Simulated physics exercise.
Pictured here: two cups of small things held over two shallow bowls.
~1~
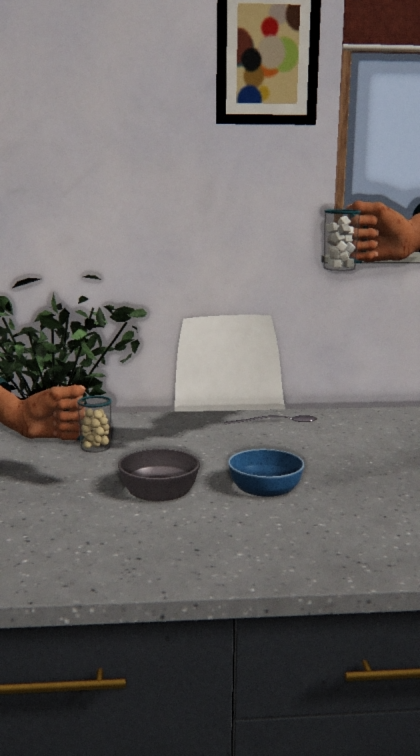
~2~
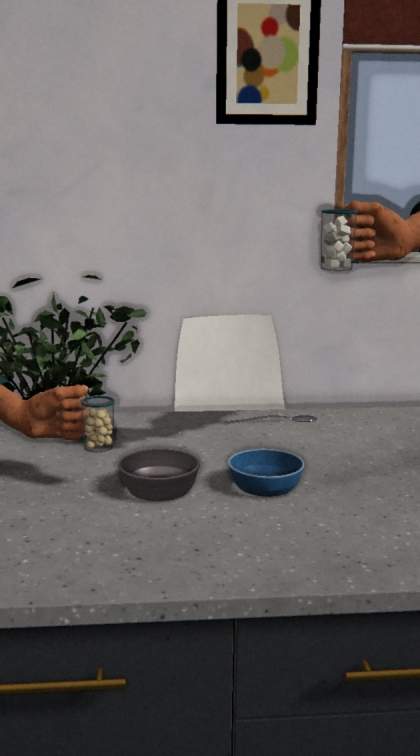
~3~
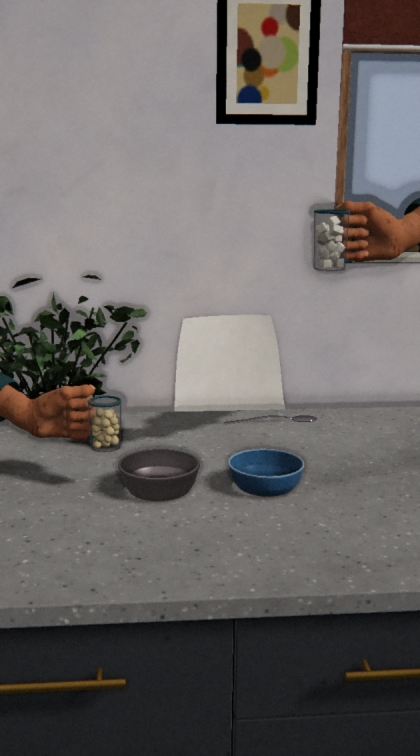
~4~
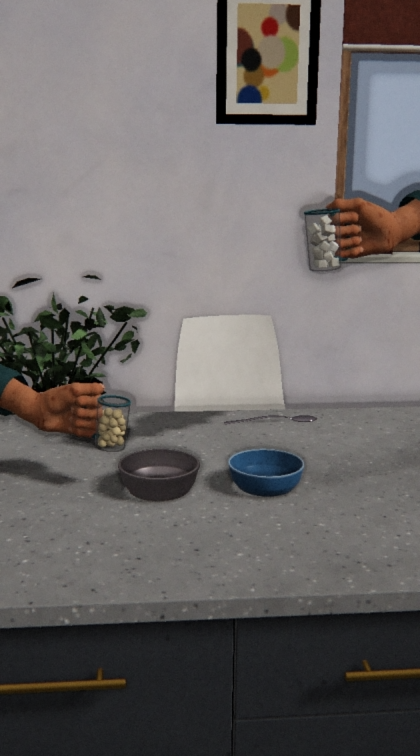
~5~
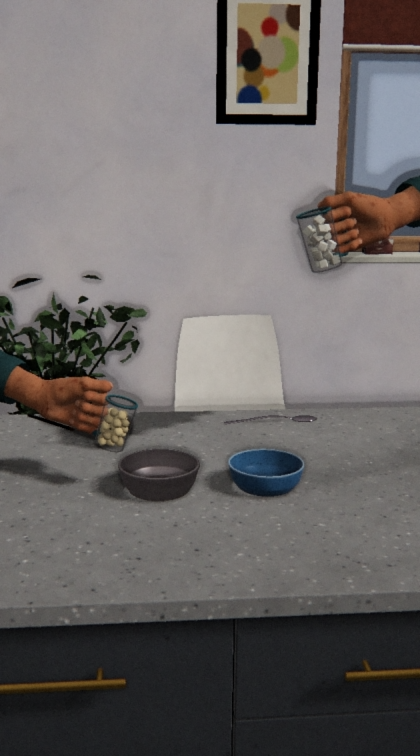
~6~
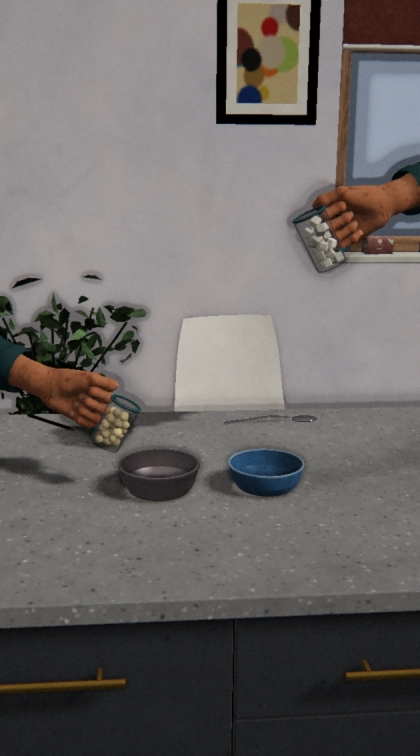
We see two hands holding clear cups of small pale pieces, the left low and the right high, near a brown bowl and a blue bowl; both cups shift inward, then gradually tilt toward the bowls.
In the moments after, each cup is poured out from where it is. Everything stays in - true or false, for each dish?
Left dish: True. Right: False.
Then, 0.28 s past the last view, left, all still in the cup; right, all still in the cup.
Then, 0.65 s past the last view, left, all still in the cup; right, all still in the cup.
Then, 1.03 s past the last view, left, all still in the cup; right, most still in the cup, a small part in the air.
Finally, left, all in the dish, none outside the dish; right, about two thirds in the dish, about a third outside the dish.
